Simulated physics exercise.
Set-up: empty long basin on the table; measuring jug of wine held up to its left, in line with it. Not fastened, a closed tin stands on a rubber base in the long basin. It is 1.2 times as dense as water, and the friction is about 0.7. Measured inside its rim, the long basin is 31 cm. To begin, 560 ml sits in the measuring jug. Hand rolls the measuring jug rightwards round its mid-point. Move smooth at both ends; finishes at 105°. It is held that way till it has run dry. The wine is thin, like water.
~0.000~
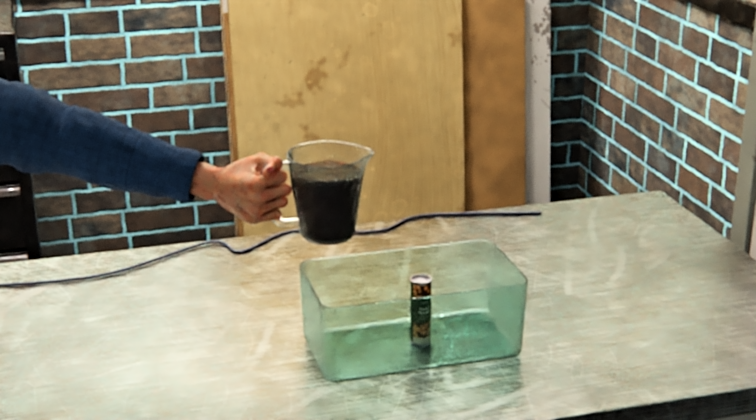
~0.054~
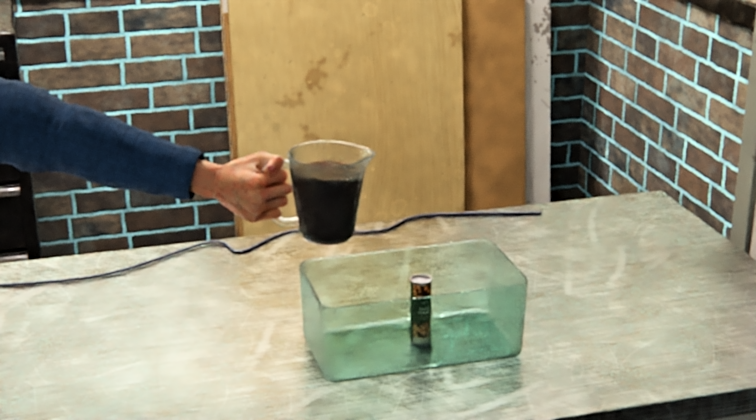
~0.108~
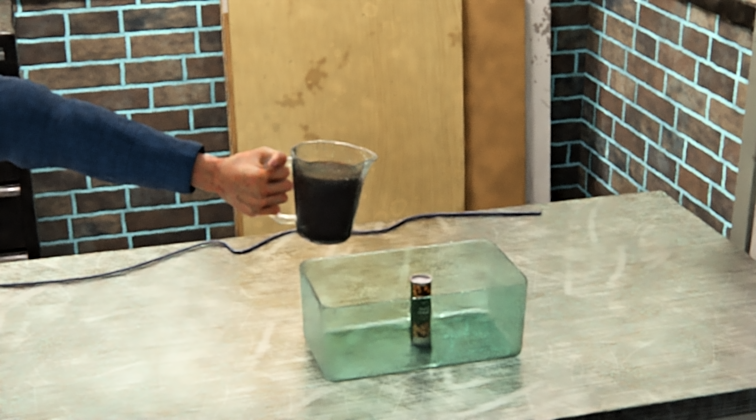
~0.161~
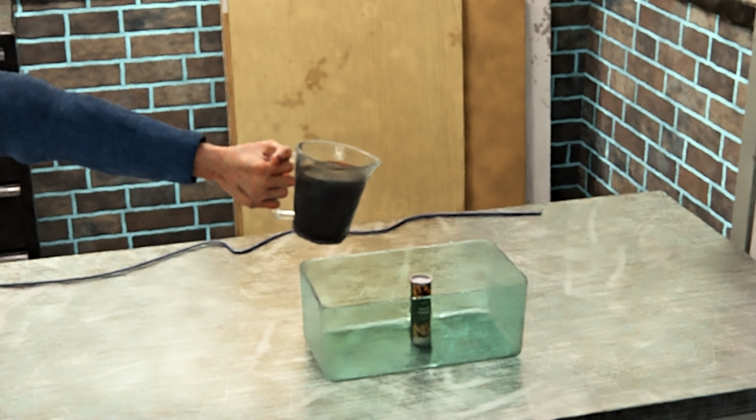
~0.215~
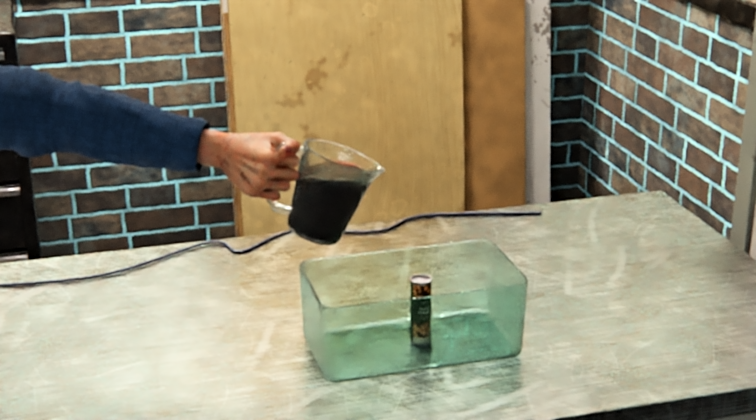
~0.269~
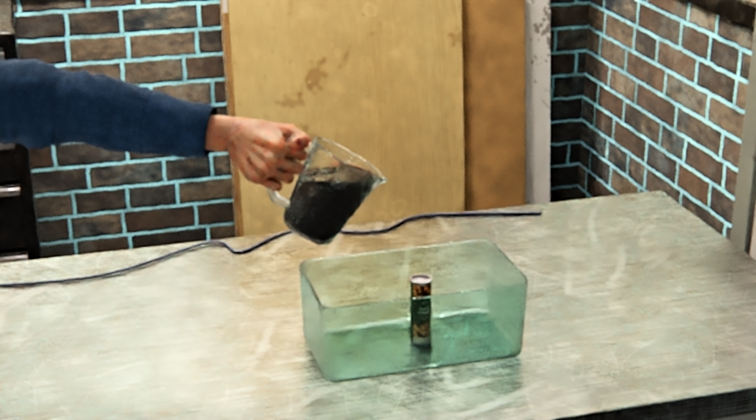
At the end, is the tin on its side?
It keels over.
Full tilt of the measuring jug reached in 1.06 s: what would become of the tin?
With that tilt, the tin tips.
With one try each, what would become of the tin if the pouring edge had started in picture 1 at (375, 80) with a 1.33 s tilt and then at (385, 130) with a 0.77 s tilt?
Try 1: Still standing; try 2: Still standing.
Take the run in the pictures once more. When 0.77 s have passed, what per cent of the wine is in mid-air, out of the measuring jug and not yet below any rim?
Around 14 percent of it is airborne.
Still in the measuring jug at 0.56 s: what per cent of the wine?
Still held: Roughly 58 % of the total.
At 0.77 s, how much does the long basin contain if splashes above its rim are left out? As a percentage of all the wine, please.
Around 74 in a hundred.
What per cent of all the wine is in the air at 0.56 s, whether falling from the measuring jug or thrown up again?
Roughly 26 percent.
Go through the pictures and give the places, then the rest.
Tilt 0°; pouring edge (373, 151); surface from (292, 174) to (359, 168); the long basin's rim runs from (310, 286) to (510, 261); the tin's top is at (421, 282), in the first picture.
Tilt 1°; pouring edge (374, 152); surface from (293, 174) to (359, 168), in the second picture.
Tilt 6°; pouring edge (377, 155); surface from (294, 173) to (361, 168), in the third picture.
Tilt 12°; pouring edge (381, 160); surface from (297, 173) to (365, 170), in the fourth picture.
Tilt 21°; pouring edge (385, 168); surface from (299, 176) to (370, 171), in the fifth picture.
Tilt 31°; pouring edge (387, 179); surface from (298, 182) to (379, 174), in the sixth picture.
By 0.56 s the tilt is 91° and 59 per cent is still to pour; the tin stands where it began.
By 0.77 s the tilt is 105° and 11 per cent is still to pour; the tin stands 2 cm from where it began.
By 0.99 s the tilt is 105° and 1 per cent is still to pour; the tin leans 44°.
By 1.23 s the tilt is 105° and 0 per cent is still to pour; the tin lies on its side.
At rest the tin lies on its side.
